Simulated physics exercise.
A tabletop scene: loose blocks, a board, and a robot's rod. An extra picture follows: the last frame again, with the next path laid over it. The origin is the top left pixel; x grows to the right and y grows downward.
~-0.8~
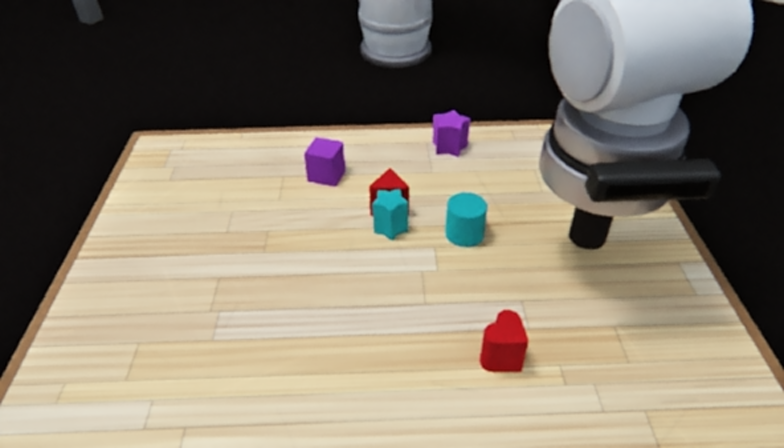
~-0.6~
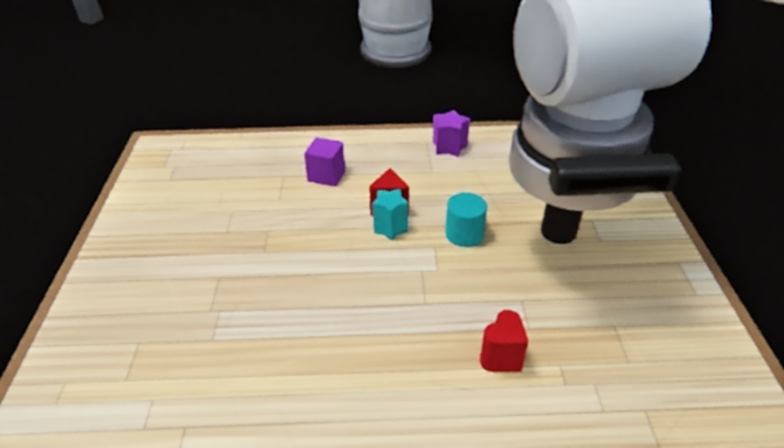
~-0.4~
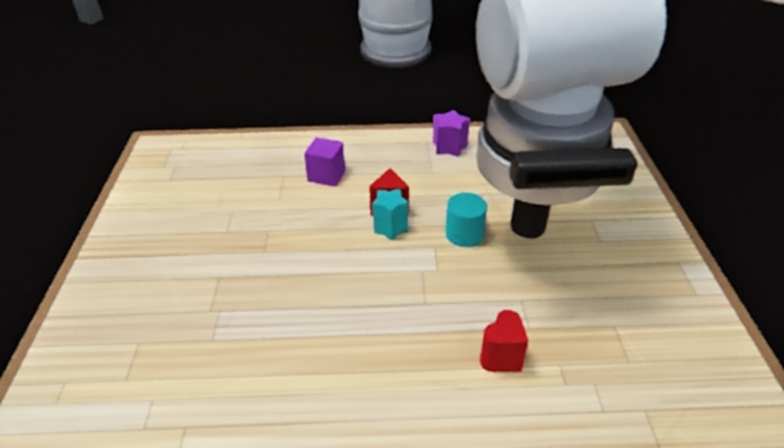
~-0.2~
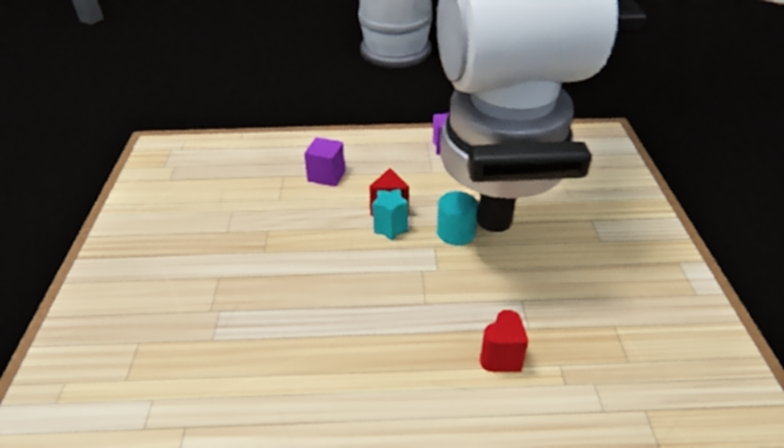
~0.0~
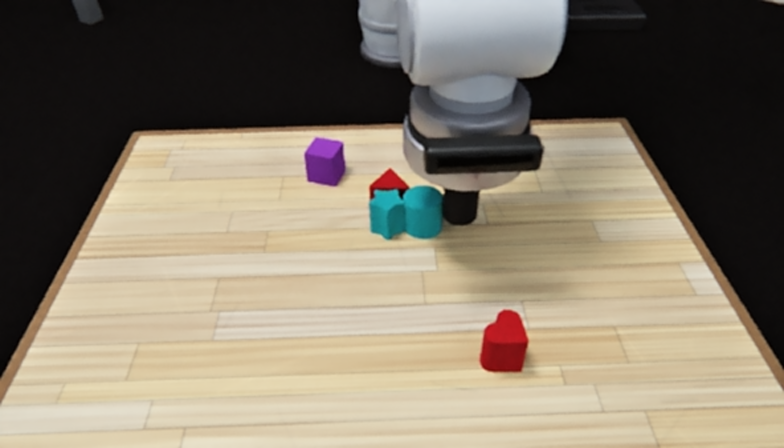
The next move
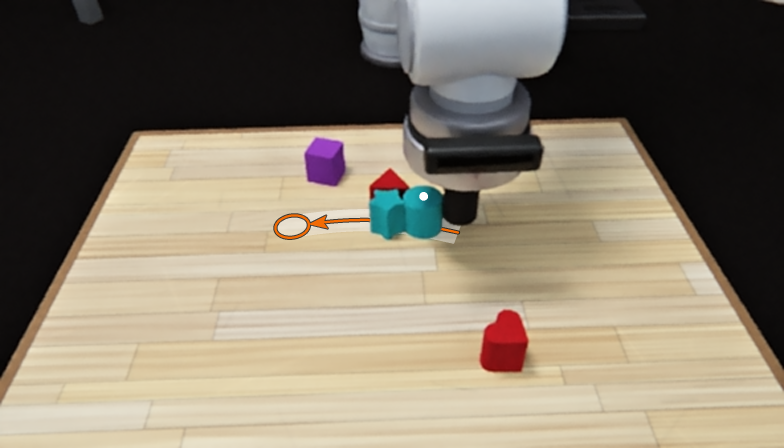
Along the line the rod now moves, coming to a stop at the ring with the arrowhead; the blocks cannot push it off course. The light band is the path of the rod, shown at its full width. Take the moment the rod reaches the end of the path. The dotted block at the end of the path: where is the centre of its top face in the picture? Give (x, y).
The centre of its top will be at (257, 186).
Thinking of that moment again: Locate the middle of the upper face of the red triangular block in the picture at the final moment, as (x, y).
I predict (349, 169).
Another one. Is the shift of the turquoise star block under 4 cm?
In short: No.
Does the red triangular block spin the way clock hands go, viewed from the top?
I expect so.
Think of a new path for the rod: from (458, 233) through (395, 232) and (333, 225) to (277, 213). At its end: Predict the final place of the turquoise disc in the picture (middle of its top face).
(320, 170)
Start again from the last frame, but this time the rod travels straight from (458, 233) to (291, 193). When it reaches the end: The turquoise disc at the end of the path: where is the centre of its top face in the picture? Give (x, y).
If I read the scene right, the answer is (285, 188).
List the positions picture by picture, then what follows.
In the first frame, rod tip (586, 239); block tops, purple square piece (324, 147); turquoise star block (390, 198); red triangular block (390, 180); turquoise disc (467, 204).
In the second frame, rod (558, 234); blocks unchanged.
In the third frame, rod (527, 228); blocks unchanged.
In the fourth frame, rod (495, 222); turquoise disc (458, 202).
In the fifth frame, rod (460, 216); purple square piece (324, 147); turquoise star block (387, 198); red triangular block (390, 180); turquoise disc (424, 196).
Path on the board, from (458, 233) over (403, 222) and (348, 220) to (292, 226); the dot is on the turquoise disc.
What follows on the original path. One third of the way, rod (403, 206); turquoise star block (336, 201); red triangular block (356, 169), turned 75° clockwise; turquoise disc (366, 191).
Two thirds of the way, rod (346, 204); turquoise star block (297, 210), turned 55° anticlockwise; red triangular block (349, 169), turned 115° clockwise; turquoise disc (309, 189).
At the end, rod (289, 210); purple square piece in place; turquoise star block (279, 217), turned 135° anticlockwise; red triangular block (349, 169), turned 115° clockwise; turquoise disc (257, 186).
